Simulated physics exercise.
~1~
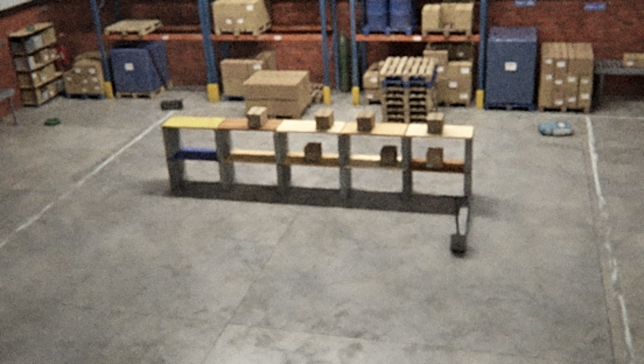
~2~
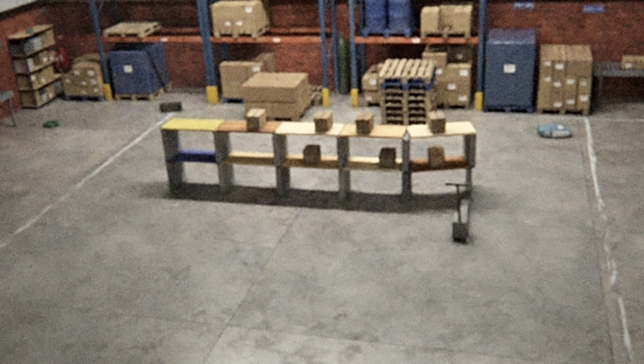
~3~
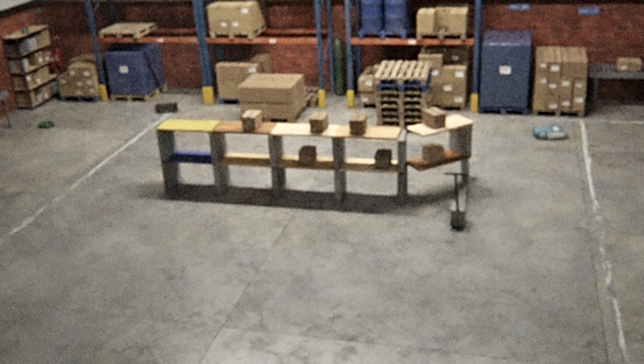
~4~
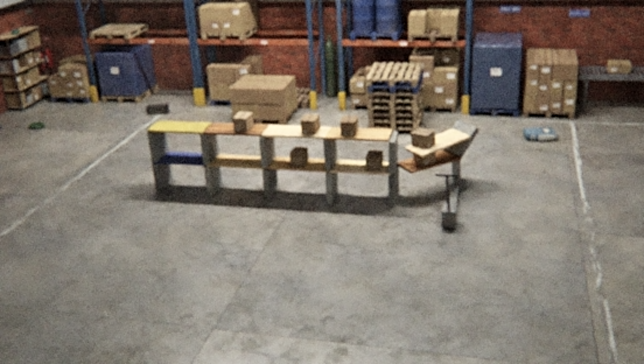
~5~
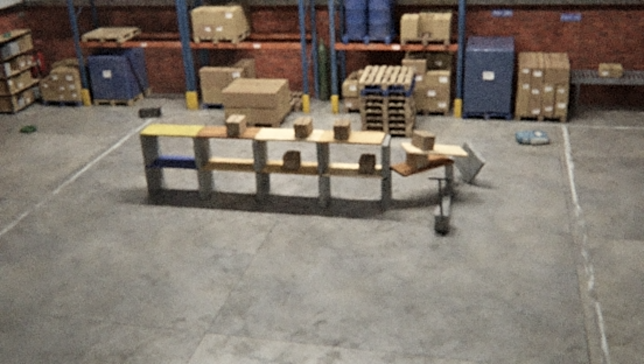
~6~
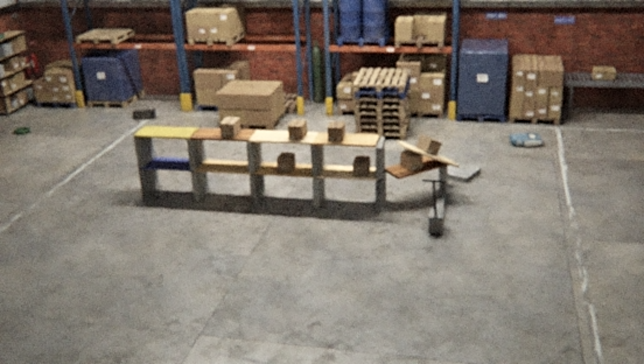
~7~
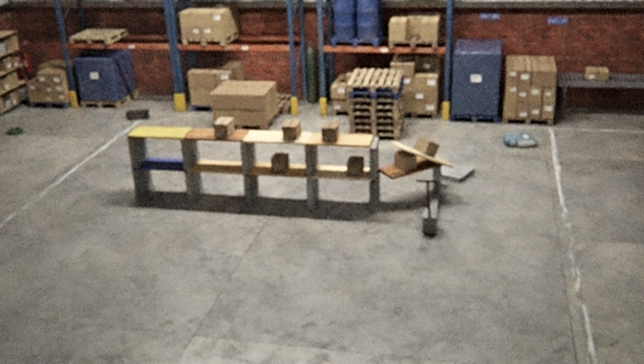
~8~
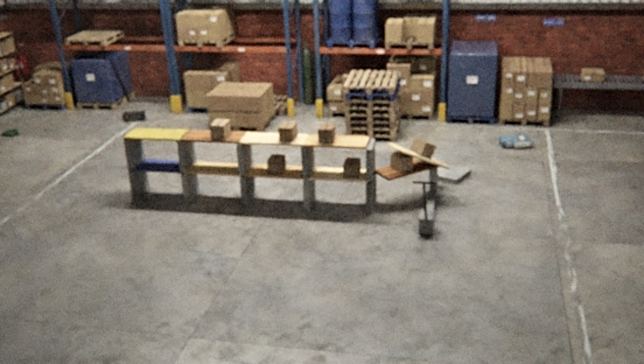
On a warehouse floor, a narrow jack pushes into a makeshift rack's right end, toppling only that end while the rest stands.
